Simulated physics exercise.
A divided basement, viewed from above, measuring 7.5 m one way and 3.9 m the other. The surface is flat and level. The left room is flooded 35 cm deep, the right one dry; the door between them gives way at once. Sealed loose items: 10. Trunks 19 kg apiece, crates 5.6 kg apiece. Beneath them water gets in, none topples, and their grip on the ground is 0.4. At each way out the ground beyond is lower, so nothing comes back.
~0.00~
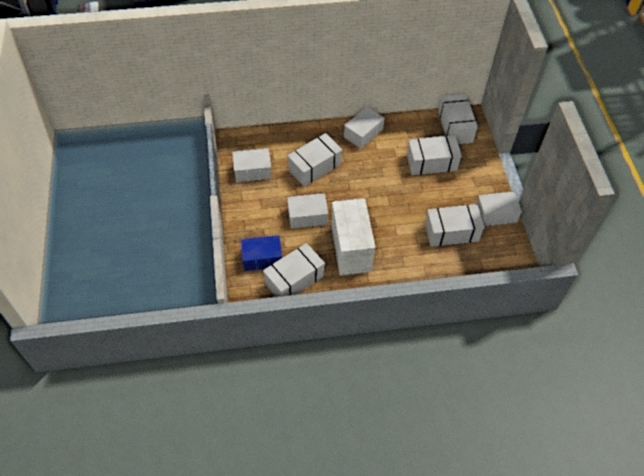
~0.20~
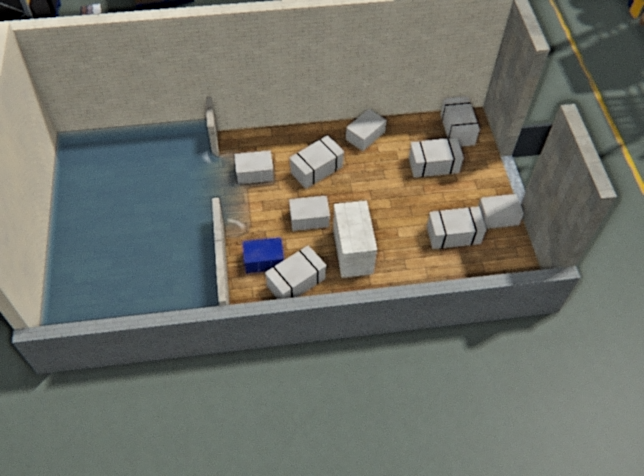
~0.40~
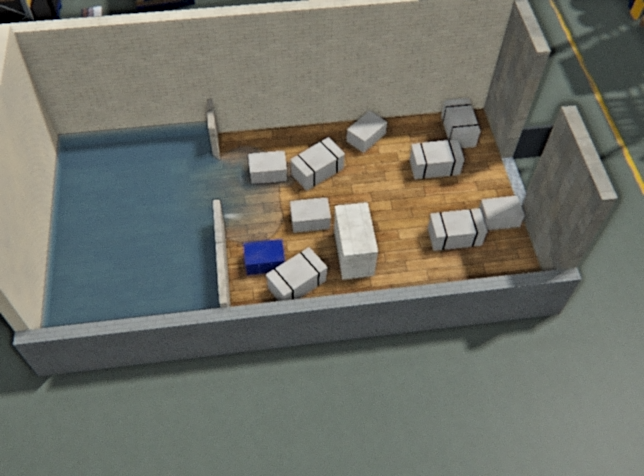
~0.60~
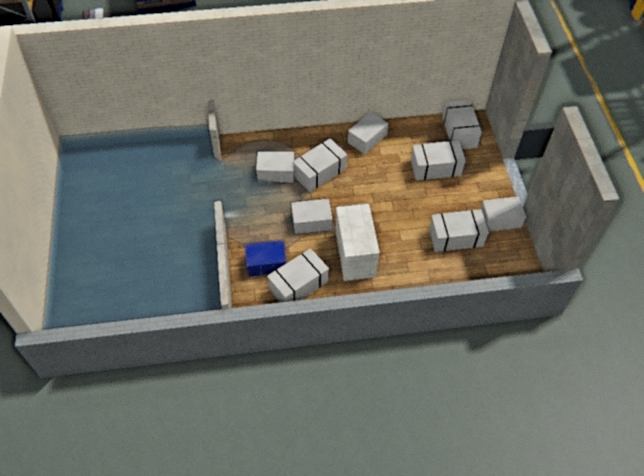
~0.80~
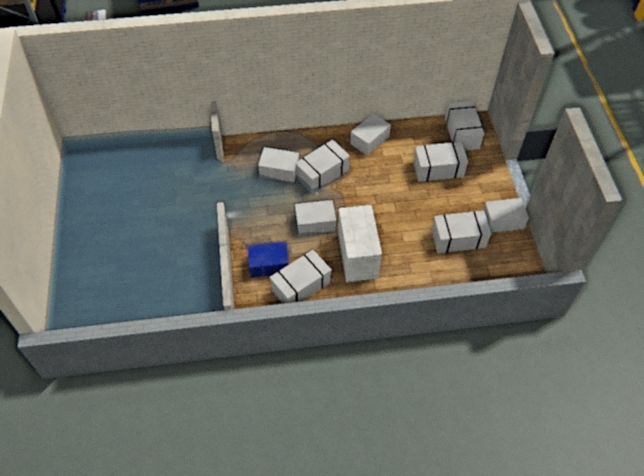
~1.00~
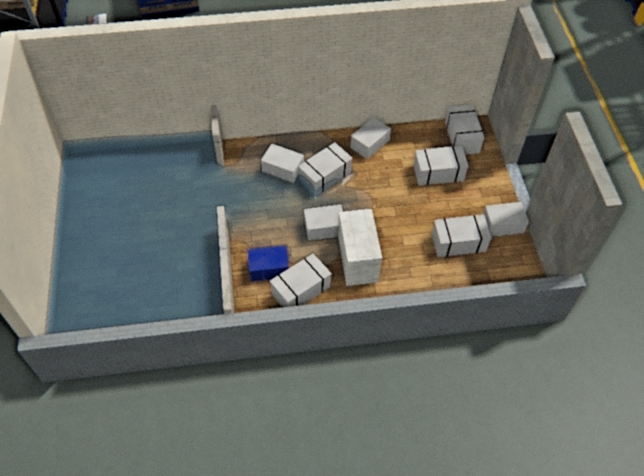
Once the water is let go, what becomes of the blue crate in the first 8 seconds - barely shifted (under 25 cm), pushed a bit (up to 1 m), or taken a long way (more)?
It is pushed a moderate distance.
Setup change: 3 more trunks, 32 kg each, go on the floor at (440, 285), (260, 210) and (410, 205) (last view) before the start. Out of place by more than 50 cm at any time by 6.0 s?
Sequence of outcomes: Does not cross it, crosses it, crosses it.
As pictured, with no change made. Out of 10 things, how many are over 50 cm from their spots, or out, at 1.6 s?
I get 3.
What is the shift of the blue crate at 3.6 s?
Displacement by then near 0 cm.
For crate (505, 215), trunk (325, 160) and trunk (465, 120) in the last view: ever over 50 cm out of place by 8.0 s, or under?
In turn: Over, over, past it.
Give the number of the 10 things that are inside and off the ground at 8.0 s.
I'd say 6 of them.
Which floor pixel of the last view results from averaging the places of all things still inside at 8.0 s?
(405, 250).
After 1.6 s the blue crate is near (268, 258), 0.0 m from its start, aground; 0 of 10 are out; 2 afloat.
After 3.6 s the blue crate is near (267, 258), 0.0 m from its start, aground; 0 of 10 are out; 6 afloat.
After 5.6 s the blue crate is near (252, 256), 0.2 m from its start, afloat; 2 of 10 are out; 6 afloat.
After 8.0 s the blue crate is near (289, 240), 0.5 m from its start, afloat; 3 of 10 are out; 6 afloat.
